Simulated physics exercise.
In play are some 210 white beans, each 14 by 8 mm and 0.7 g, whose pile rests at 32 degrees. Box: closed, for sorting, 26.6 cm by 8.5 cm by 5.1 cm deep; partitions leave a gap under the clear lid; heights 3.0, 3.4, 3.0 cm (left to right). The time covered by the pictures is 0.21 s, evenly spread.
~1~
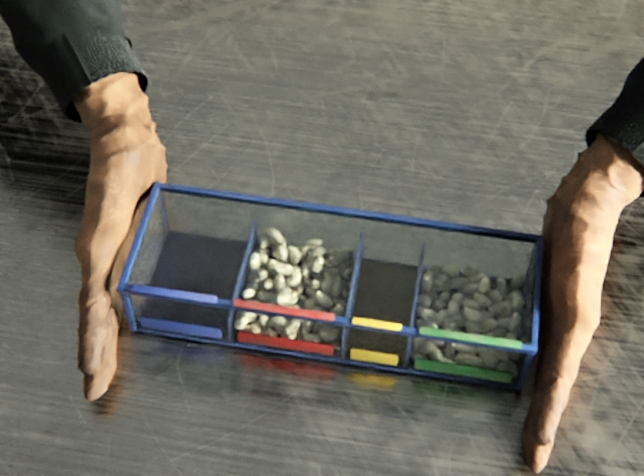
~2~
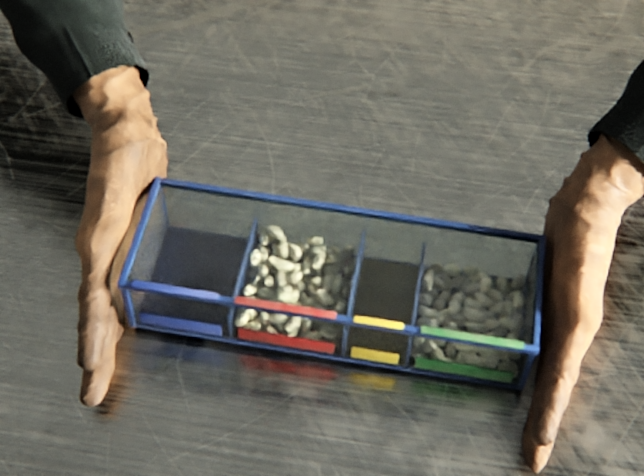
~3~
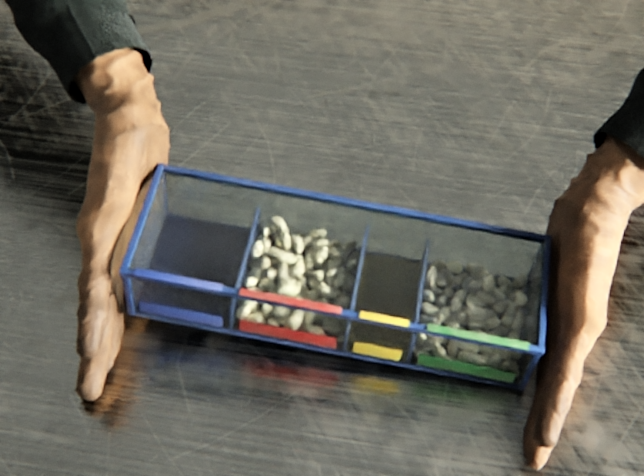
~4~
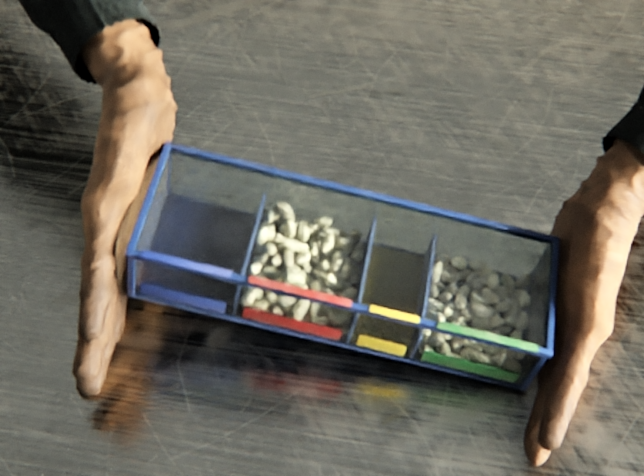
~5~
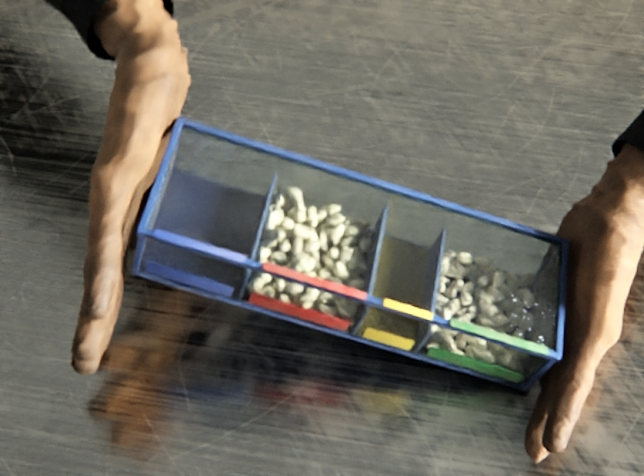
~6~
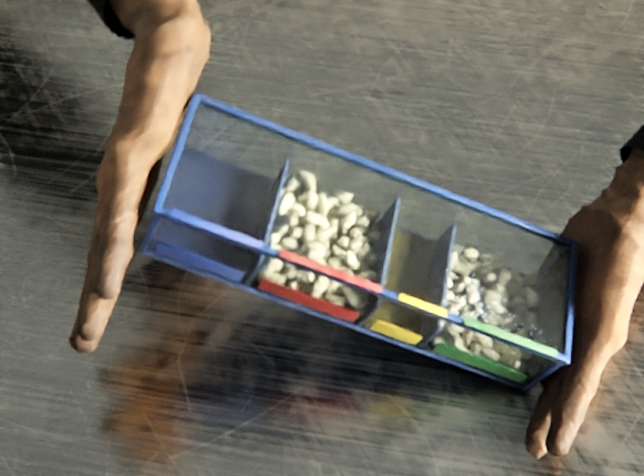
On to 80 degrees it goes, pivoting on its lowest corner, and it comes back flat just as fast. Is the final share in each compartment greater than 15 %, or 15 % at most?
My prediction: Red compartment: Beats the threshold. Blue compartment: Fails to beat the threshold. Green compartment: Beats the threshold. Yellow compartment: Fails to beat the threshold.
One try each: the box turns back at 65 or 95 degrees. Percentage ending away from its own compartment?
I'd put them near 15 and 20 percent in that order.
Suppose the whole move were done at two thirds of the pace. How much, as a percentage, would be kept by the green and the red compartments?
The green compartment would end with 55 per cent and the red compartment with 40 per cent.
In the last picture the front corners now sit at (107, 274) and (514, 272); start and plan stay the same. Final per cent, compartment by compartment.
Per cent at the end: Red 35; blue 35; green 15; yellow 10.
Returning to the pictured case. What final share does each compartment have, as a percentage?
The red one ends with 45, blue with 0, green with 50 and yellow with 0 per cent.
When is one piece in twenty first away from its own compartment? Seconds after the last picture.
That happens at about 0.45 s on the clock.
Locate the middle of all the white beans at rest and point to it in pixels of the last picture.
My guess is close to (438, 314).
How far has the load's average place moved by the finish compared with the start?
3.0 cm or thereabouts.
Then, 0.53 s after the last picture, tilt 79 degrees; red 50 %, green 45 %, yellow 5 %.
Then, 0.88 s after the last picture, tilt 33 degrees; red 45 %, green 50 %.
Then, 1.33 s after the last picture, tilt 0 degrees; red 45 %, green 50 %.
In the end, red 45 %, blue 0 %, green 50 %, yellow 0 %.
